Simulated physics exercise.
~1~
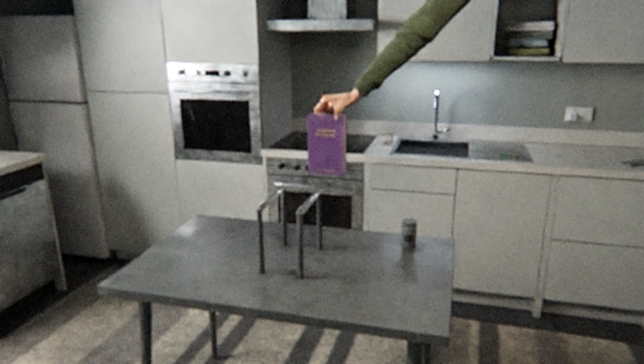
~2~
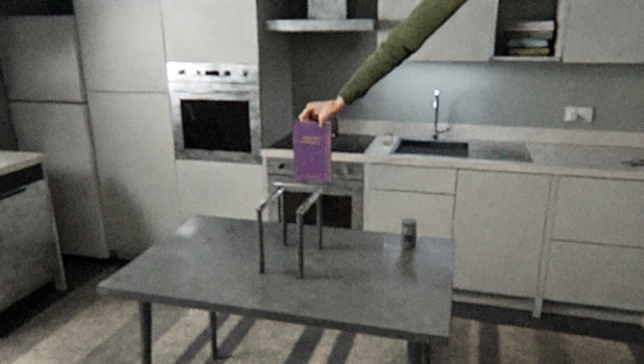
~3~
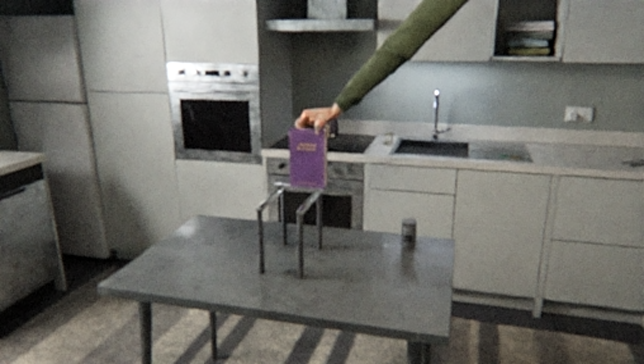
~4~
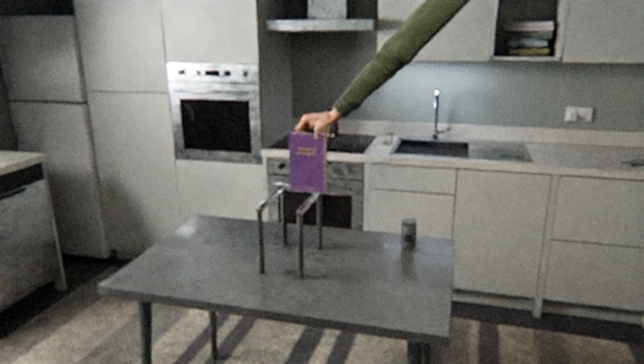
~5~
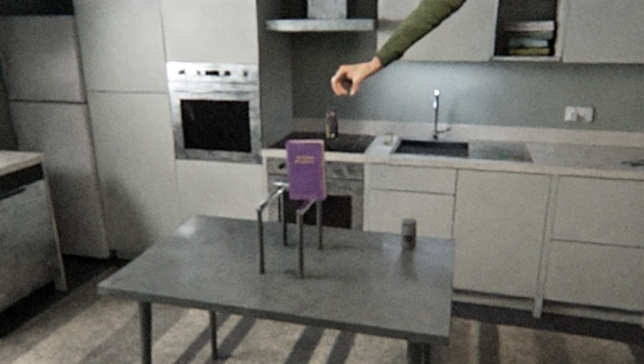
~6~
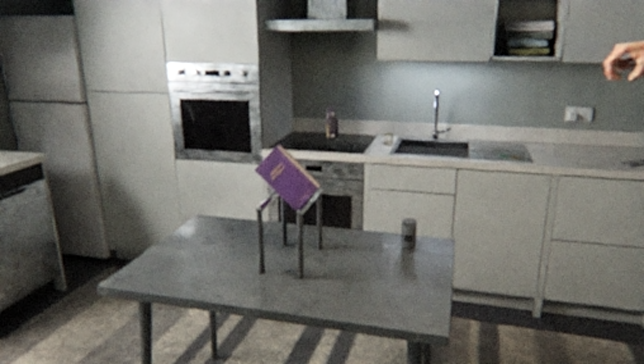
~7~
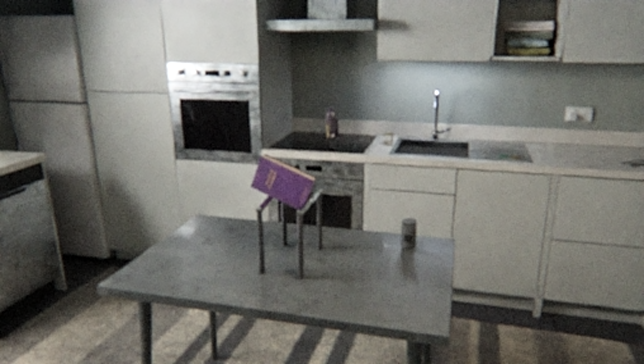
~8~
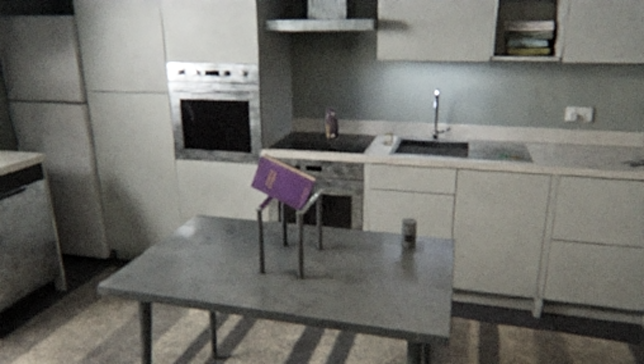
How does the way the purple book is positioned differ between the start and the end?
At the start the purple book is held upright by the hand. By the end it rests on its side, tilted on top of the metal stand.
